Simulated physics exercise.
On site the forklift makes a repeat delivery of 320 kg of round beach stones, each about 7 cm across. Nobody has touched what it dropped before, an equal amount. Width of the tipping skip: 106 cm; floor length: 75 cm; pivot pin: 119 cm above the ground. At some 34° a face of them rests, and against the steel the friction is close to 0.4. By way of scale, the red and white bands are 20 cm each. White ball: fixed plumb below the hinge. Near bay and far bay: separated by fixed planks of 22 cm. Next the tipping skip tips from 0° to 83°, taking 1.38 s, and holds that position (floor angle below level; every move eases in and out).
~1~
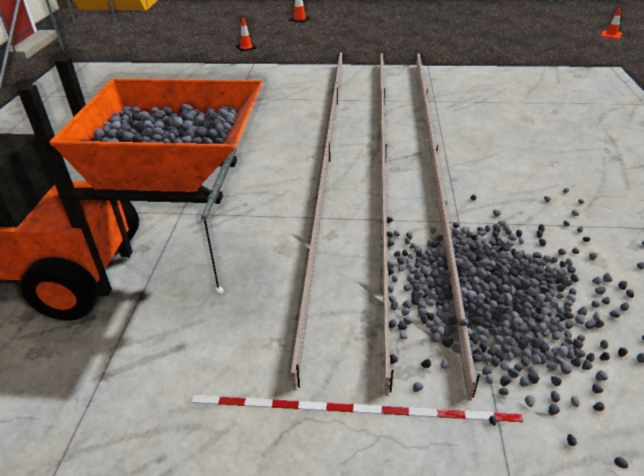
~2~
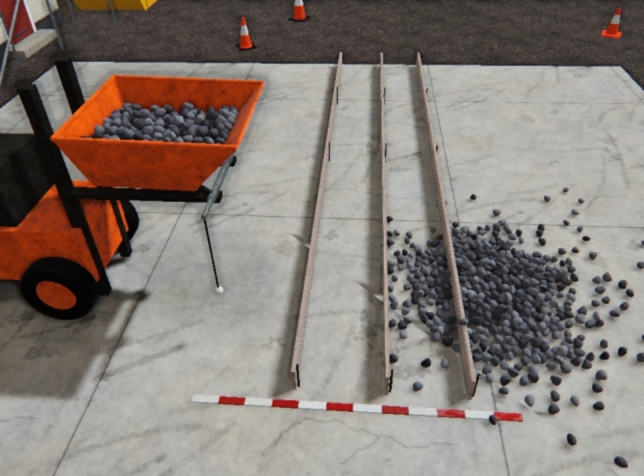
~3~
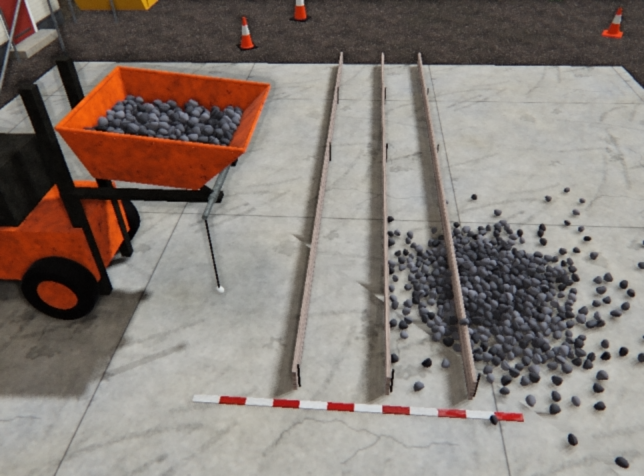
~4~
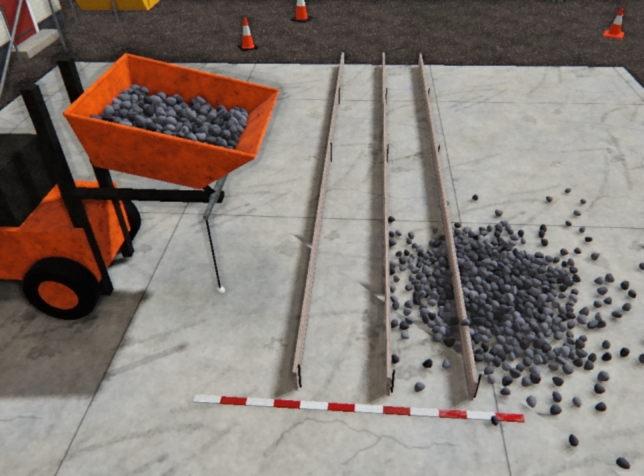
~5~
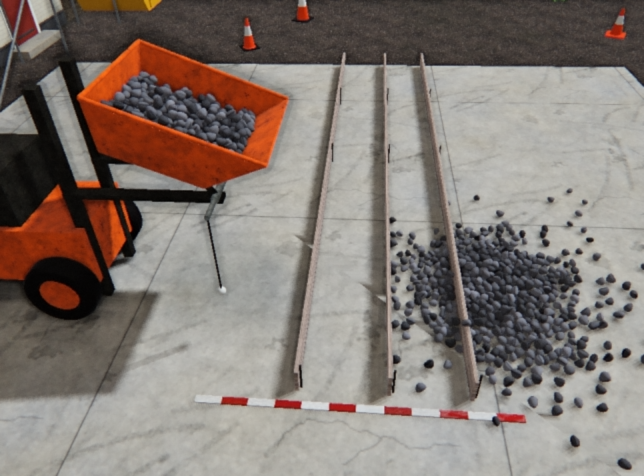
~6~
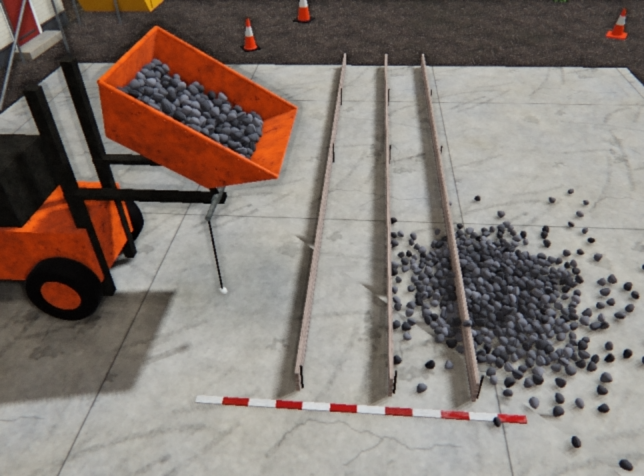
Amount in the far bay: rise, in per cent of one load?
18 percent.
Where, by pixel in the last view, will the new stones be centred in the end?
Roughly at (367, 282) in the last picture.
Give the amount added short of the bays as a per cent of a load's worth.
Some 0 per cent of a load.
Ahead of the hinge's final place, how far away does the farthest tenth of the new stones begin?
Around 160 cm ahead of it.
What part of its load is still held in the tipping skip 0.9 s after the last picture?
About 30 per cent.
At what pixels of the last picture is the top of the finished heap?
I'd put the top near (378, 269).
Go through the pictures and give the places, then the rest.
In the first picture, the tipping skip is at 0°, its lip at (234, 147); the top of the load is at (172, 118). The earlier load is highest near (471, 282), 18 cm above ground level, 20 % in the far bay, 80 % past the last board.
The second picture shows lip at (236, 148), floor tilted 2°, highest stones at (155, 118).
In the third picture, the tipping skip is at 6°, its lip at (244, 151); the top of the load is at (134, 111).
The fourth picture shows lip at (254, 157), floor tilted 13°, highest stones at (131, 99).
The fifth picture shows lip at (266, 166), floor tilted 22°, highest stones at (138, 86).
In the sixth picture, the tipping skip is at 32°, its lip at (277, 178); the top of the load is at (150, 73).
Then, 0.4 s after the last picture the floor is at 70°; in per cent of one load, 100 in the tipping skip, 20 in the far bay, 80 past the last board; the foremost stones are past the picture's edge.
Then, 0.9 s after the last picture the floor is at 83°; in per cent of one load, 29 in the tipping skip, 1 short of the bays, 69 in the near bay, 20 in the far bay, 80 past the last board; the foremost stones are past the picture's edge.
Then, 1.2 s after the last picture the floor is at 83°; in per cent of one load, 1 in the tipping skip, 84 in the near bay, 34 in the far bay, 80 past the last board; the foremost stones are past the picture's edge.
Then, 3.8 s after the last picture the floor is at 83°; in per cent of one load, 0 in the tipping skip, 81 in the near bay, 38 in the far bay, 81 past the last board; the foremost stones are past the picture's edge. Net gain in the far bay, 18.
